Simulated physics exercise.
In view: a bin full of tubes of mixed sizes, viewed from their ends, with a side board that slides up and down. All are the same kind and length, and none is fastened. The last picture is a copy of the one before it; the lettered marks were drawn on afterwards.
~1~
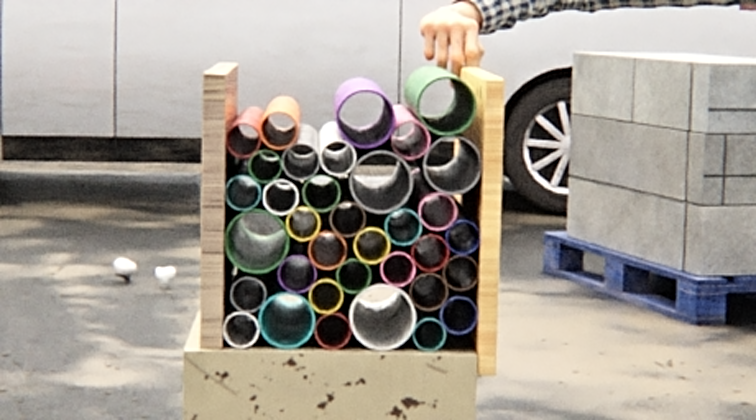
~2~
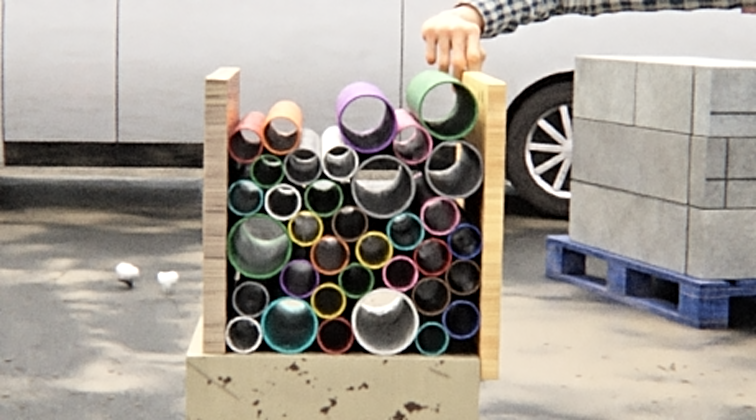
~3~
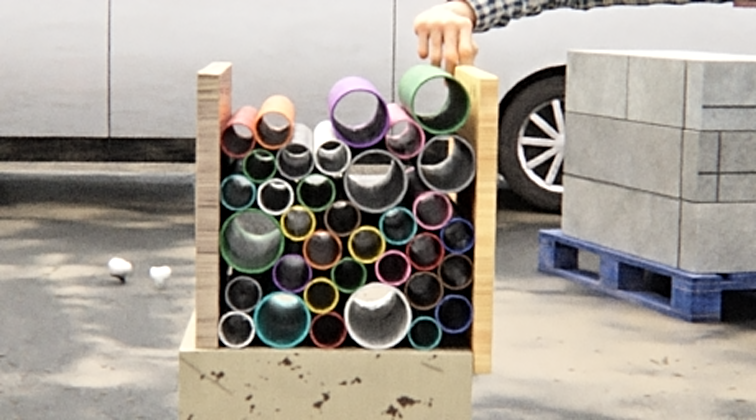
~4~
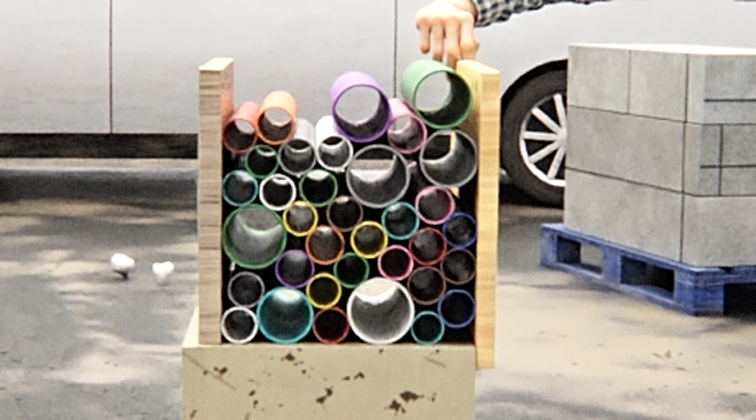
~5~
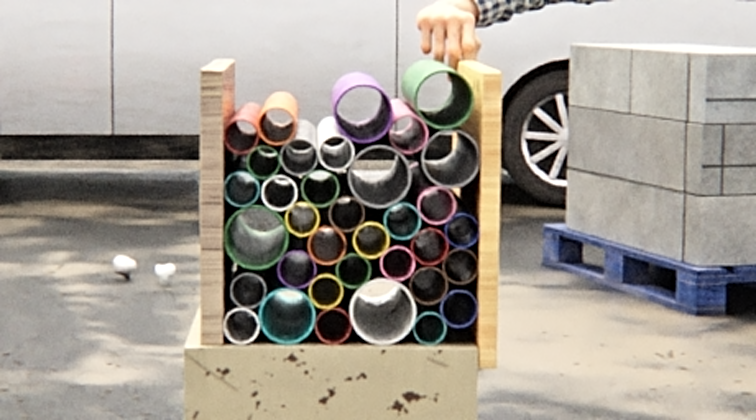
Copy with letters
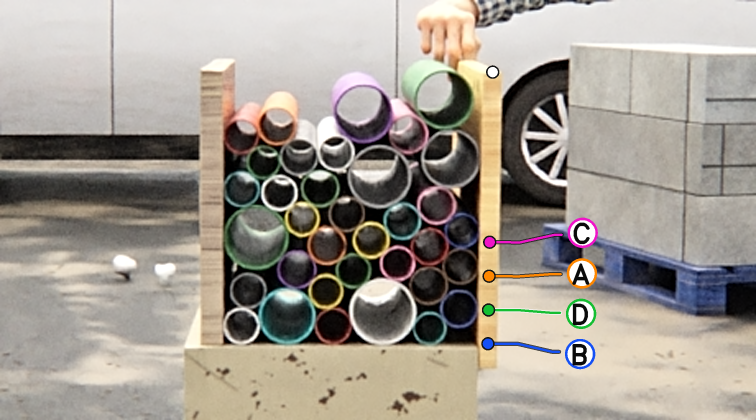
On a paved area beside a parked silver vehicle, a bin between two upright boards holds a pile of open-ended tubes in mixed sizes and colours. A hand rests at the top of the right board, by a large green tube. The view shifts slightly, but the tubes and hand barely move.
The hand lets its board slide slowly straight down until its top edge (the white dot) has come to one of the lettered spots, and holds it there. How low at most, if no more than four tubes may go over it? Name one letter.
At most to C.
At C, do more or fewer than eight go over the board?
It loses fewer than eight.
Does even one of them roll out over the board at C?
Yes.
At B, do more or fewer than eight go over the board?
It loses more than eight.
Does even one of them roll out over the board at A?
Yes.
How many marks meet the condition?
One of the four.
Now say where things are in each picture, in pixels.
Side board (475, 208); a white tube (241, 330); a blue tube (459, 315), in the first picture.
A blue tube (462, 319); a purple tube (300, 279), in the second picture.
A green tube (252, 241); a yellow tube (298, 223), in the third picture.
A grey tube (449, 159); a red tube (240, 135), in the fourth picture.
Side board (473, 201); a white tube (241, 326); a blue tube (460, 308), in the fifth picture.
On the marked copy, A at (489, 277); B at (488, 344); C at (489, 242); D at (488, 310); the white dot at (492, 72).
Following C. Soon after the start, top of the board (481, 146).
Later, top of the board (480, 231).
In the end, top of the board (480, 241), two out over the board.
As for the rest, A five out over the board; B more than four out over the board; D more than four out over the board.
